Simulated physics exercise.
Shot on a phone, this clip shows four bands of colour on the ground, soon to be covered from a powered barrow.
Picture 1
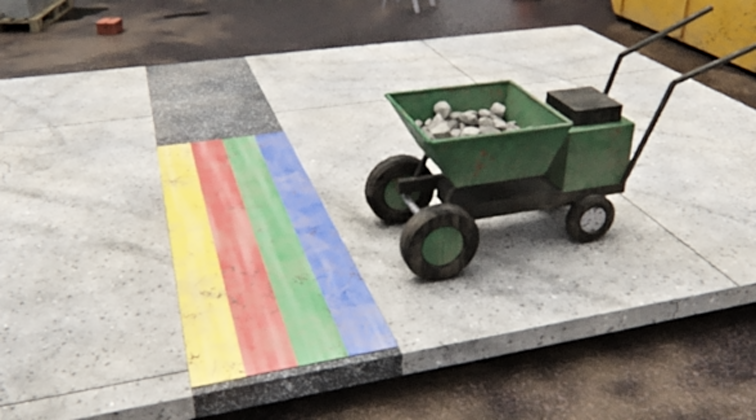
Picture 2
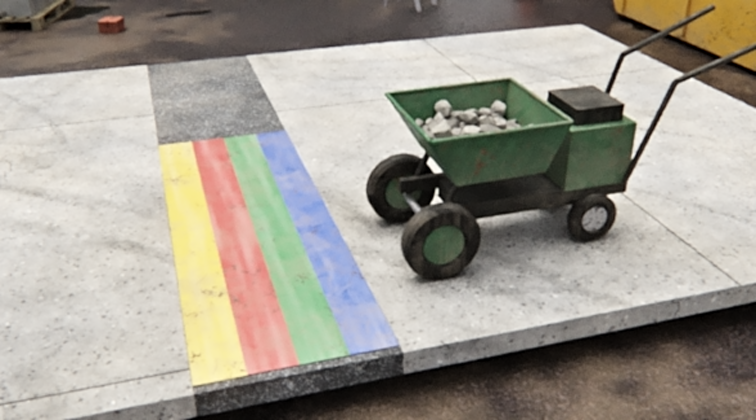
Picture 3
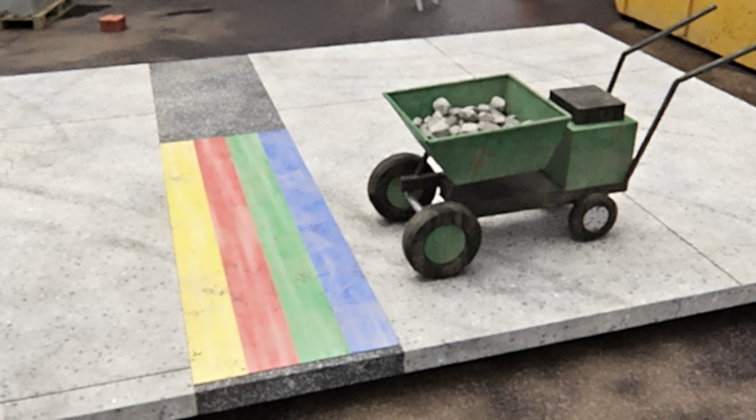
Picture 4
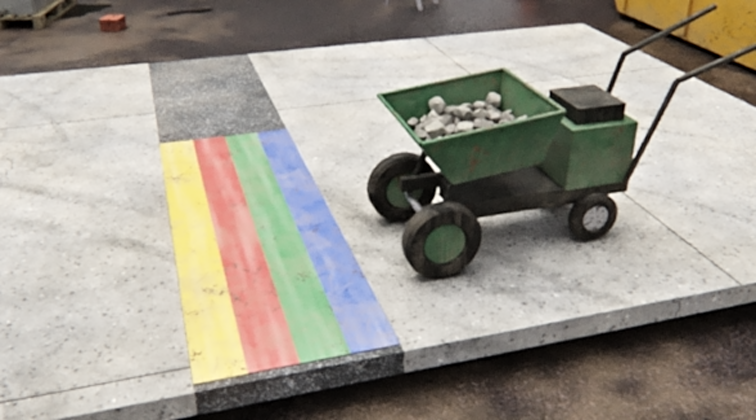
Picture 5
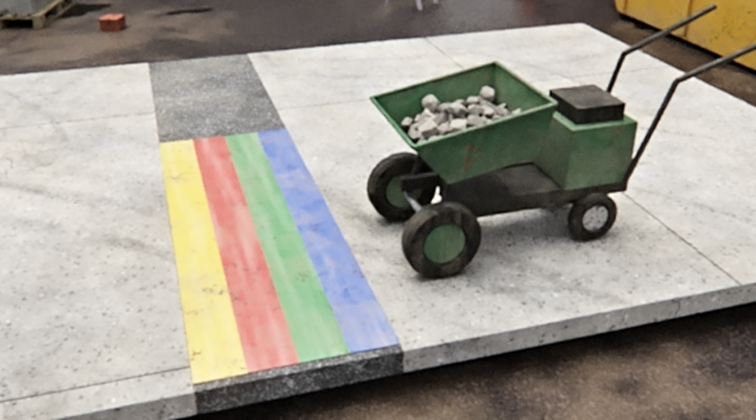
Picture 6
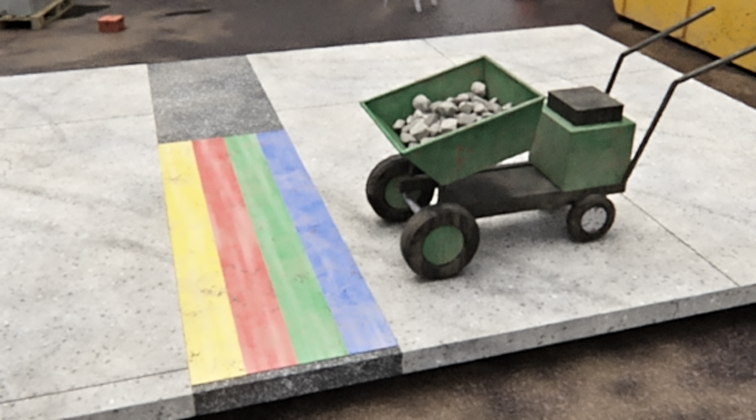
A green barrow of broken stones stays in place while its skip tilts forward leftward.
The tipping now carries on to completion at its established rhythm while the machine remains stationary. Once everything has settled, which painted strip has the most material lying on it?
Most of it lies on the green strip.
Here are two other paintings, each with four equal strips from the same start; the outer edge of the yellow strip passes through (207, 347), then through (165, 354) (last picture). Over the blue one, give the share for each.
First case 10 per cent, second case 10 per cent.
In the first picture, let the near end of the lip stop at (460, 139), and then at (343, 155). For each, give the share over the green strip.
In order: 40 % and 0 %.
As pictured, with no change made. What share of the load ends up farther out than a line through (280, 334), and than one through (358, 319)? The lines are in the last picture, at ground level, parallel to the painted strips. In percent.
In order: Near 40 %, then 100 %.
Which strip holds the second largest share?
Next in line comes that red strip.
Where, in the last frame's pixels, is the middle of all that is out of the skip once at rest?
Around (275, 261), give or take.
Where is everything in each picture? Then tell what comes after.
In the first picture, lip of the skip near (431, 143), level; top of the load near (471, 135), broken stones; blue strip near (358, 317); green strip near (310, 325); red strip near (262, 334); yellow strip near (212, 344).
In the second picture, lip of the skip near (431, 142), level; top of the load near (471, 133).
In the third picture, lip of the skip near (428, 143), tipped barely; top of the load near (470, 131).
In the fourth picture, lip of the skip near (422, 145), tipped a little; top of the load near (496, 118).
In the fifth picture, lip of the skip near (413, 148), tipped a little; top of the load near (490, 114).
In the sixth picture, lip of the skip near (402, 153), tipped clearly; top of the load near (481, 110); blue strip near (358, 315); green strip near (311, 324); red strip near (262, 332); yellow strip near (212, 342).
Shortly afterwards, skip tipped steeply; the whole lot in the skip.
Next, skip tipped right over; all but a few in the skip; a little over the green strip.
Some moments later, skip tipped right over; a little in the skip; only a few over the blue strip; near half over the green strip; near a quarter over the red strip; a little over the yellow strip; only a few off the paint.
In the end, skip tipped right over; a little over the blue strip; near half over the green strip; near a quarter over the red strip; a little over the yellow strip; only a few off the paint.
